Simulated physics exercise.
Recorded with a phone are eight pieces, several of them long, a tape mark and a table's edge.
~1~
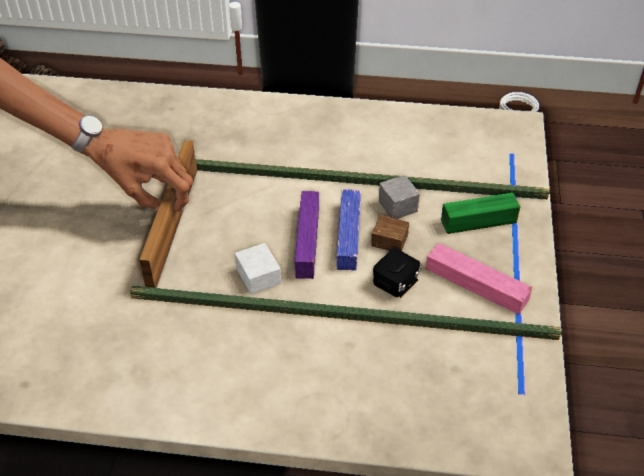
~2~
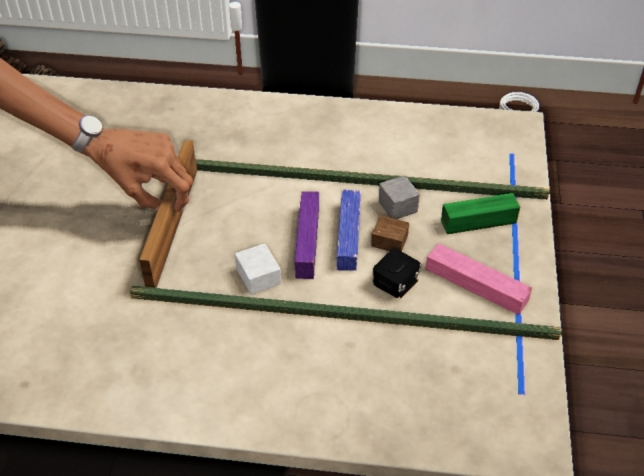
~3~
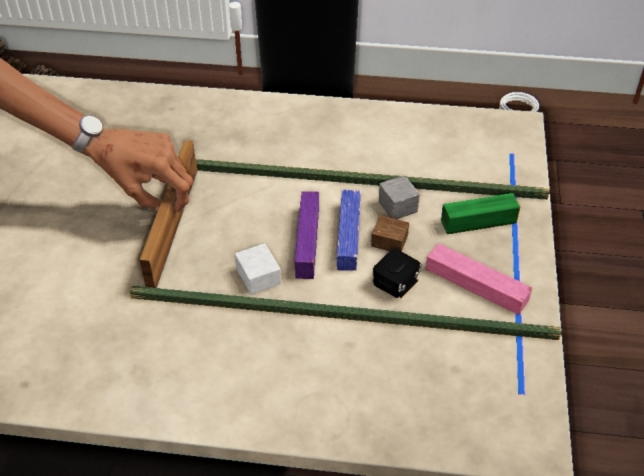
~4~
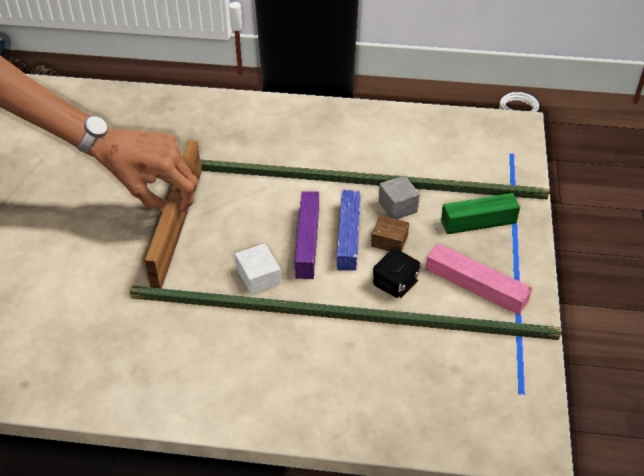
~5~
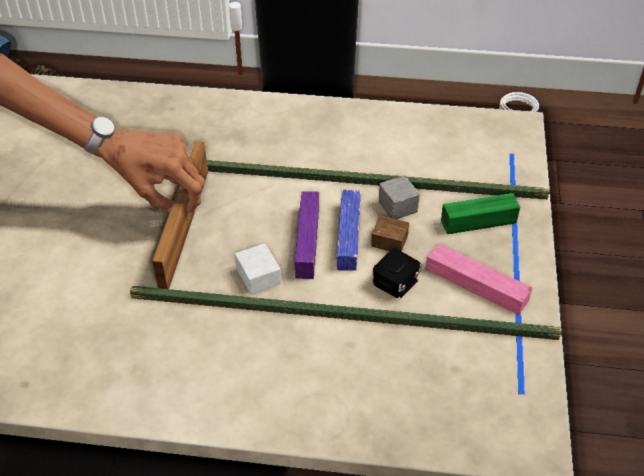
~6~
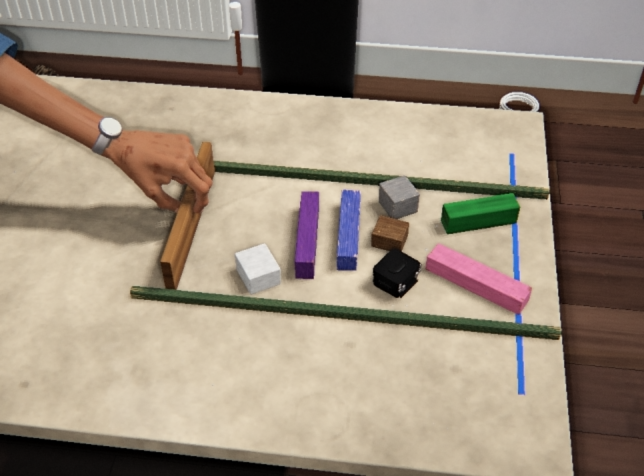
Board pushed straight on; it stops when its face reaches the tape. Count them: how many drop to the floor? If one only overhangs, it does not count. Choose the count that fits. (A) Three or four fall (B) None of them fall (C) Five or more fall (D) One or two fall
C, five or more fall.
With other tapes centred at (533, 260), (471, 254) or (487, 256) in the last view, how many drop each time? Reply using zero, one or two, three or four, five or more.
At least five; 1 or 2; one or two.
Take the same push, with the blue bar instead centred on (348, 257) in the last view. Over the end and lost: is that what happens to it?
In the end it falls away.
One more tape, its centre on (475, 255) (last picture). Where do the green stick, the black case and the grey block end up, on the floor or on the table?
The green stick: It is gone. The black case: It is still there. The grey block: It is still there.
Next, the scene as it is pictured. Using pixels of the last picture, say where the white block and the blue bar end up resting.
Reading them off: First (537, 303); then (556, 242).
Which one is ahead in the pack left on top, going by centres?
The blue bar is the one you want.
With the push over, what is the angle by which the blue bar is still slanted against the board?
It comes to around 20 degrees.
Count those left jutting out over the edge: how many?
The total here is 2.
Soon after, none off yet; green stick at rest near (480, 214); pink bar at rest near (478, 278); black case at rest near (397, 275).
In the end, the number that fall off is five or more; gone, brown block, grey block, black case, pink bar and green stick.
